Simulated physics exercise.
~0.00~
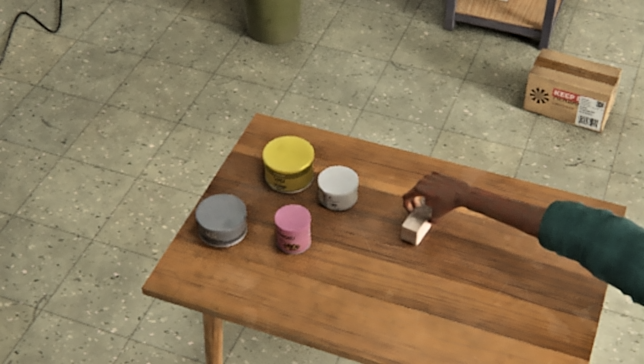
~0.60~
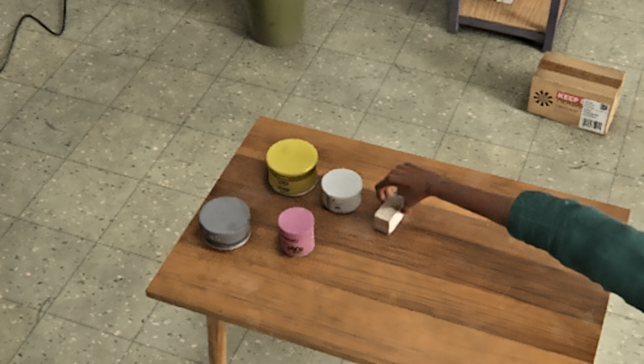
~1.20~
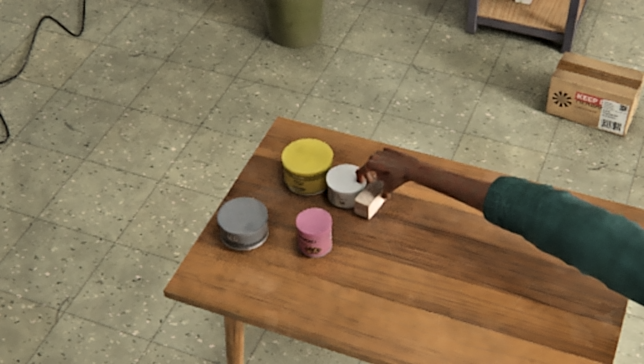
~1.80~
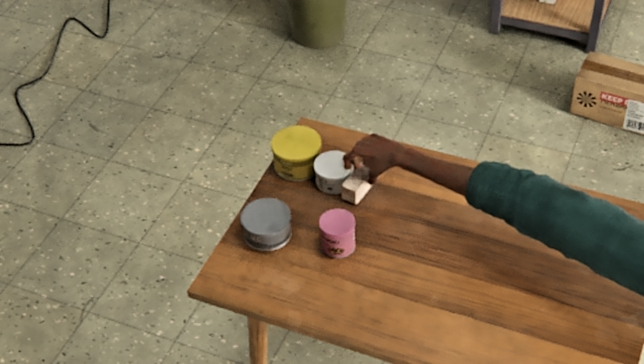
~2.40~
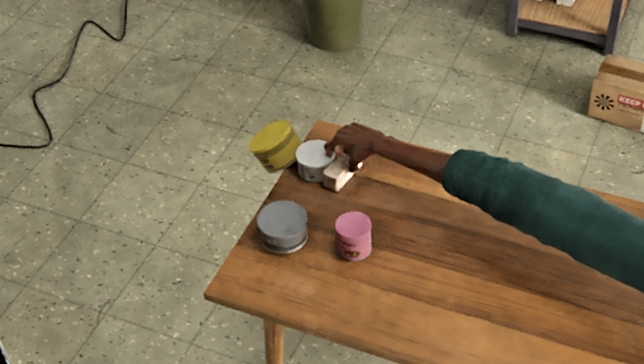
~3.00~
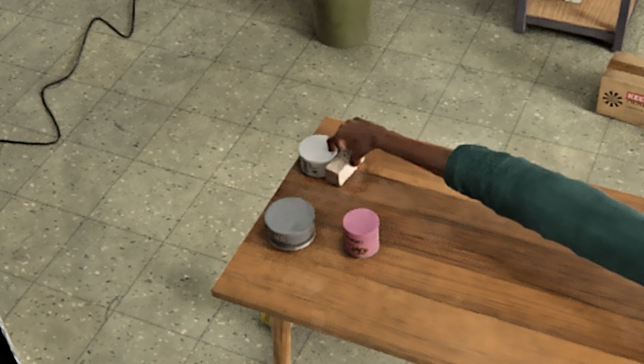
A hand slides a block left, pushing the white tub and knocking the yellow tub off the table.
